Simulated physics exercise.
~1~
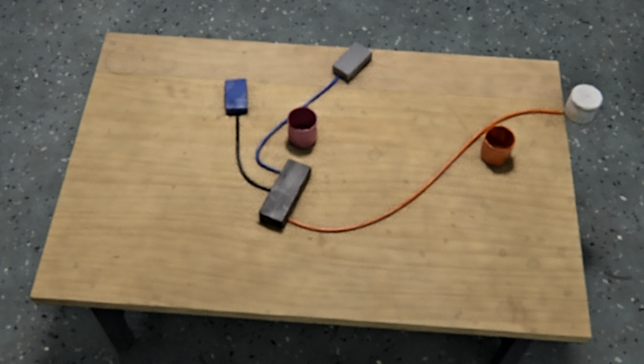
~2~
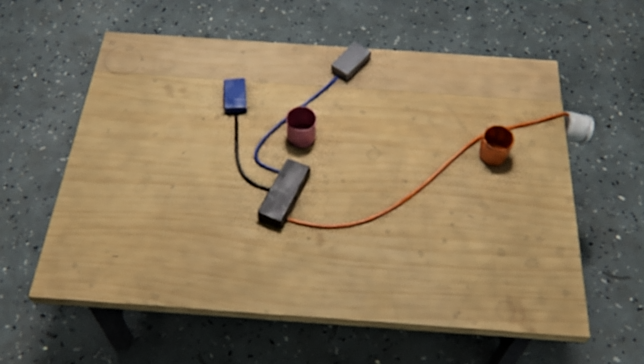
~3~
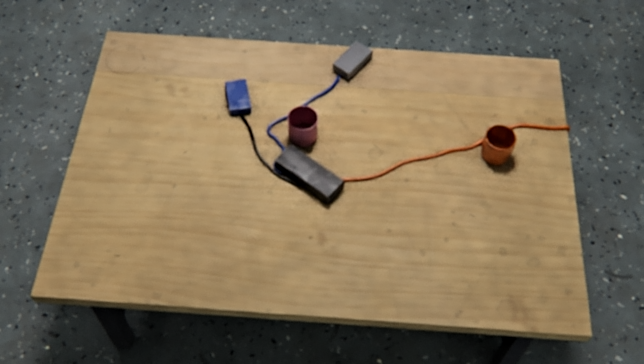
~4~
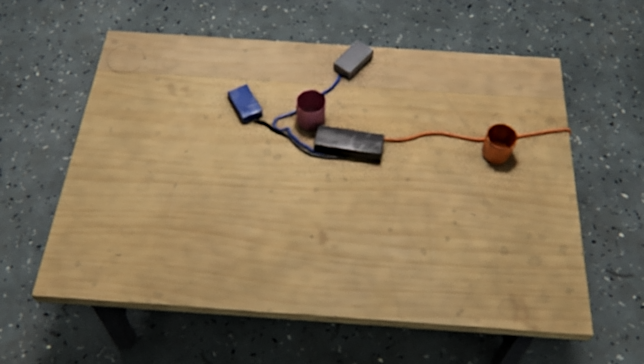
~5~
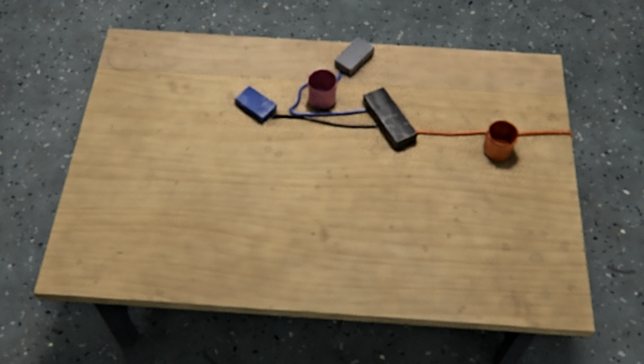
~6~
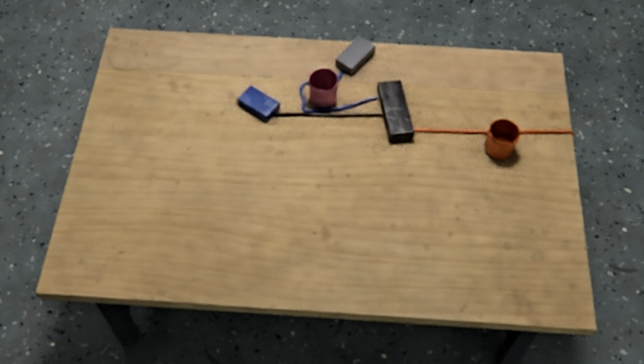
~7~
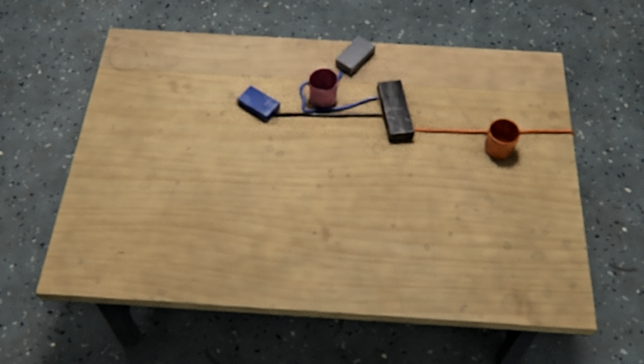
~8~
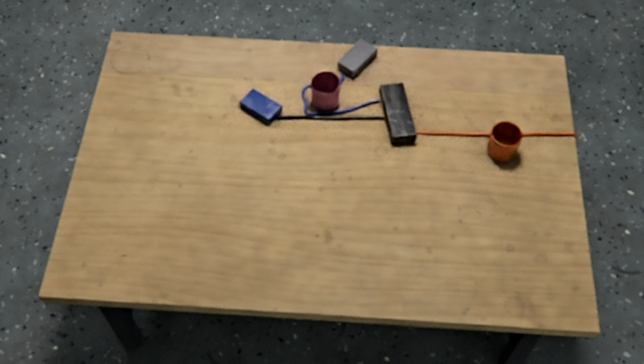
Wooden table with a white object falling off the right edge, its orange cable dragging a black strip that shifts a pink cup before everything settles.
